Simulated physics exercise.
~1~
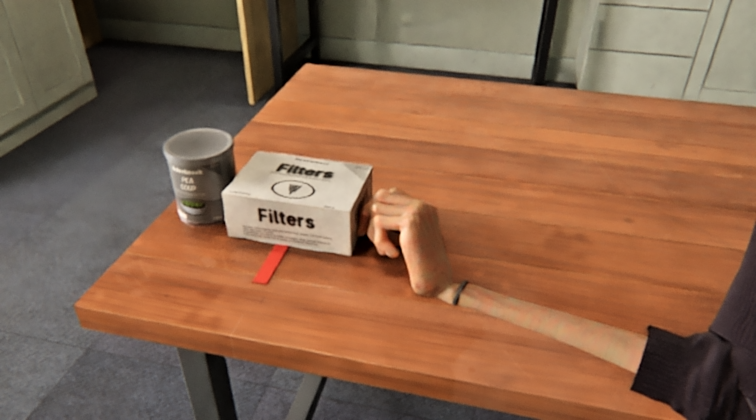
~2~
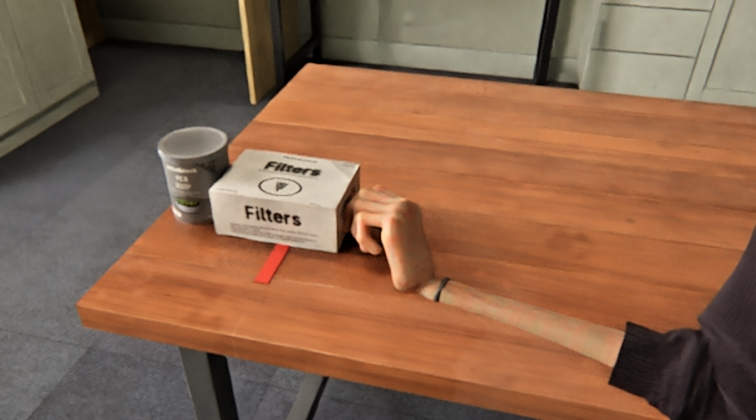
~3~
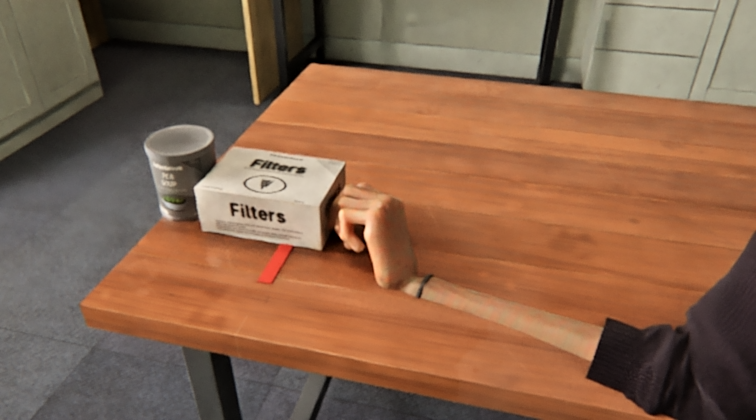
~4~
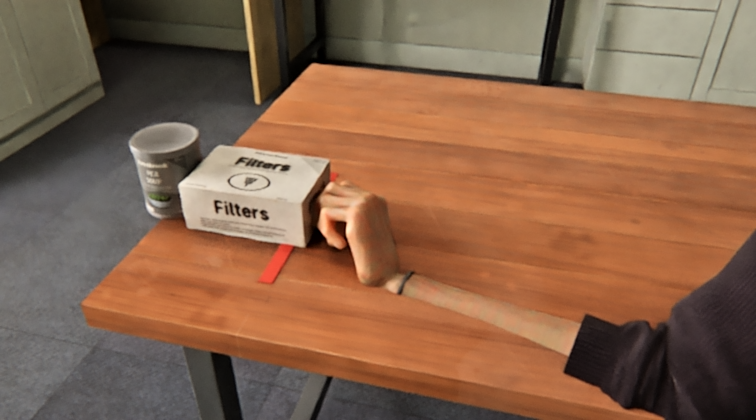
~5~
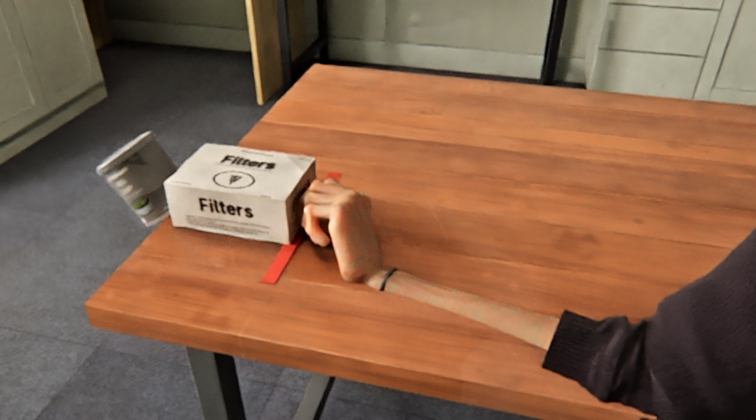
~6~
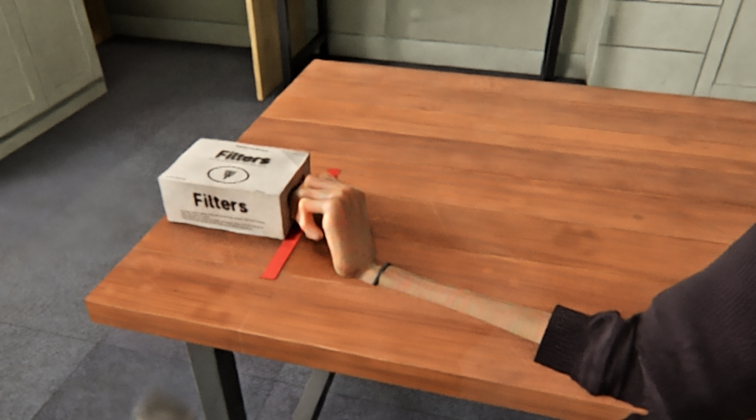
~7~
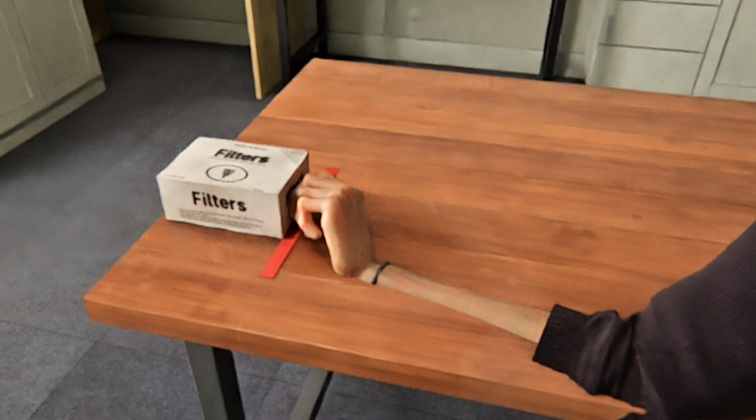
At the start, a grey pot and a white box labelled "Filters" stand side by side near the left end of a wooden table, with a hand resting against the right side of the box. The hand slowly pushes the box left, and the pot slides along ahead of it toward the edge. As the push continues, more of a red strip of tape shows on the tabletop. The pot then tips over the edge and falls toward the floor, dropping out of view. The box stops near the edge, still on the table, with the hand against it.
